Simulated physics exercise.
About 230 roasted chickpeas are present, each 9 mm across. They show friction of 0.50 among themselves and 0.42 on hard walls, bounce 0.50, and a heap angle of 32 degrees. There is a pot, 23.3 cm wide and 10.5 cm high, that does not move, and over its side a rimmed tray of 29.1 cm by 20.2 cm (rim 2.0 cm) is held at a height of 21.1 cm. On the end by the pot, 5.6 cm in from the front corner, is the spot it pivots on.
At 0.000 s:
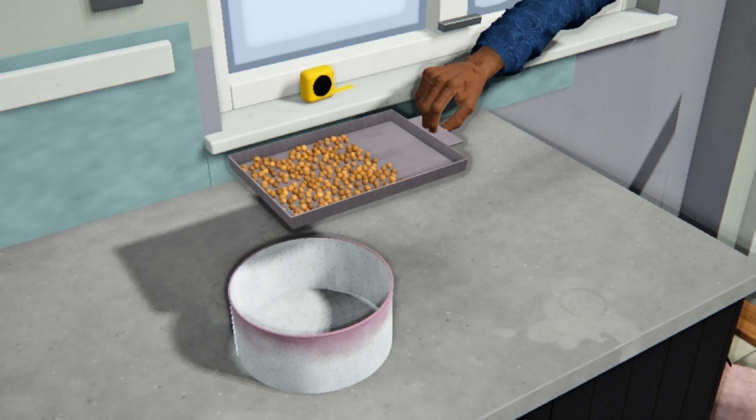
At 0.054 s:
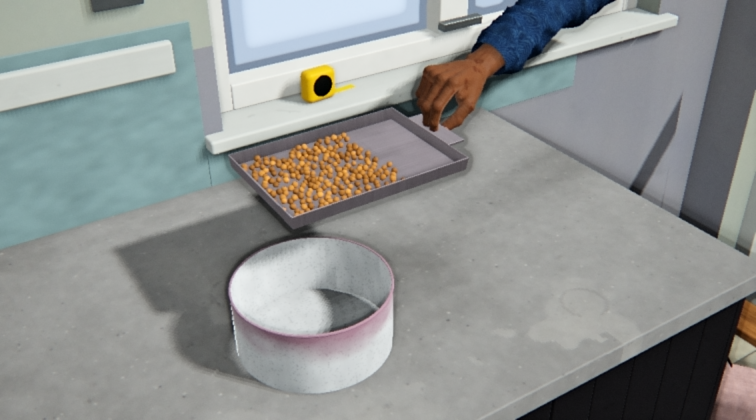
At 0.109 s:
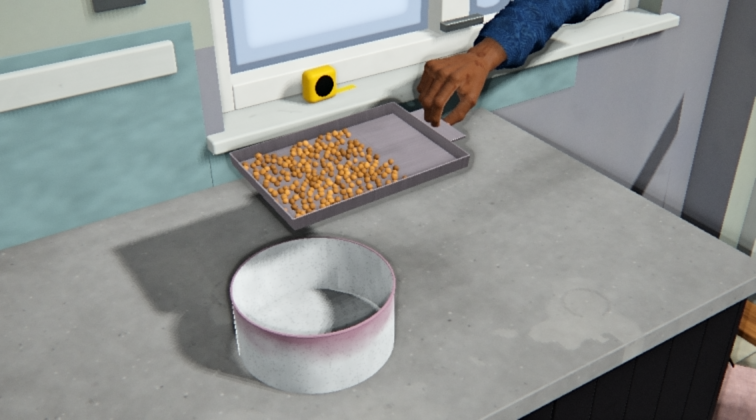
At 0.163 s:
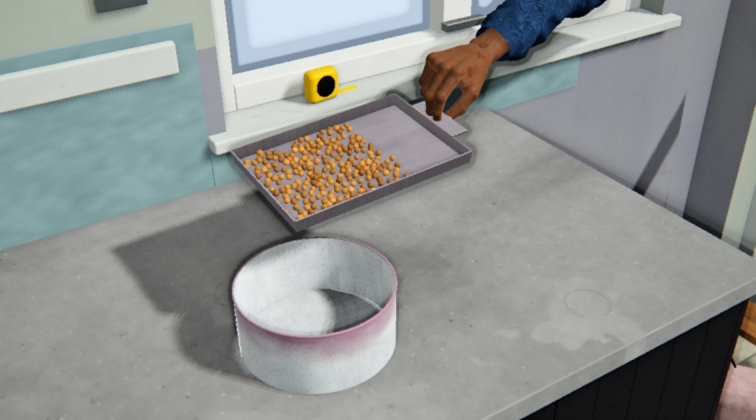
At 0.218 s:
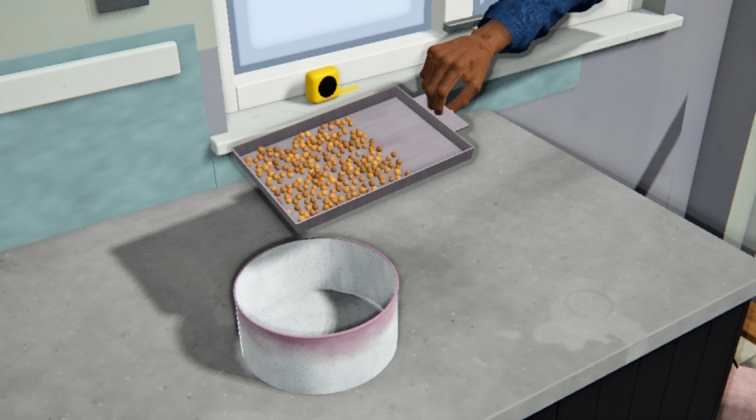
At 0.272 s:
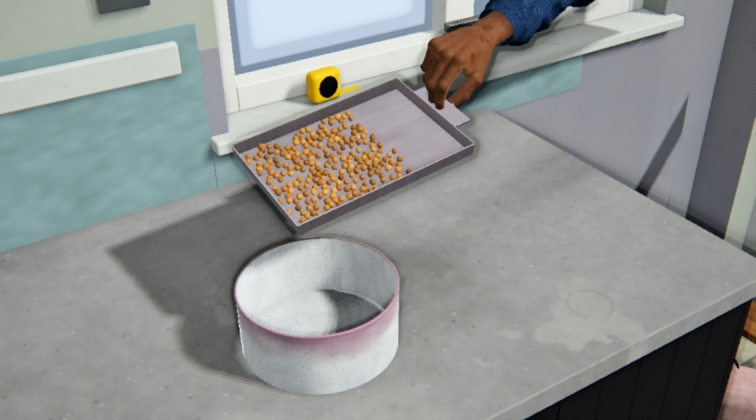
The footage shows a hand at the right end of a rimmed grey tray of roasted chickpeas, behind a white and pink pot on a grey counter, gradually raising that end so the tray tilts slightly down toward the left.
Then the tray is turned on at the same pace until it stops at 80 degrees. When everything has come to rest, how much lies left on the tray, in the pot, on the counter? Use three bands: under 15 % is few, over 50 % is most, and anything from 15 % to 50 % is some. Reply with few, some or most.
Left on the tray: Most, pot: Few, counter: Few.
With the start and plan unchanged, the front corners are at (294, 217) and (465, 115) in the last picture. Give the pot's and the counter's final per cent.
You'd end with pot at 0 and counter at 0.
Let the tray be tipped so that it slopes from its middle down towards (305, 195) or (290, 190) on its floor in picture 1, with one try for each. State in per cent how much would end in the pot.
First try: Around 0 percent; second try: Around 0 percent.
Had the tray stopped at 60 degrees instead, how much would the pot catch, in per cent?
Roughly 0 %.
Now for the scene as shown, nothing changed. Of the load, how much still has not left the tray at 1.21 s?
Something like 100 percent, roughly.
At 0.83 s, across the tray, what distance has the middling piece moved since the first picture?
Roughly 4 cm.
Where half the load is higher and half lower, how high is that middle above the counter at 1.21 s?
About 26 centimetres.
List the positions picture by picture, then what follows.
In the first picture, tray tilt 0 degrees, front corners at (292, 216) and (466, 158); middle of the pieces at (321, 175); pot at (311, 282).
In the second picture, tray tilt 1 degrees, front corners at (293, 216) and (466, 157); middle of the pieces at (321, 175).
In the third picture, tray tilt 3 degrees, front corners at (294, 218) and (468, 155); middle of the pieces at (323, 173).
In the fourth picture, tray tilt 6 degrees, front corners at (296, 220) and (470, 151), lowest corner left front; middle of the pieces at (324, 170).
In the fifth picture, tray tilt 9 degrees, front corners at (297, 222) and (472, 147), lowest corner left front; middle of the pieces at (325, 168).
In the sixth picture, tray tilt 12 degrees, front corners at (298, 224) and (473, 143), lowest corner left front; middle of the pieces at (326, 166); pot at (317, 283). The tray's pace is about 55 degrees a second.
After 0.83 s, tilt 44 degrees; the tray holds 100 %, the pot 0 %.
After 1.21 s, tilt 66 degrees; the tray holds 100 %, the pot 0 %.
Then, at 1.67 s, tilt 80 degrees; the tray holds 100 %, the pot 0 %.
At rest (2.1 s), tray 100 %, pot 0 %, counter 0 %.
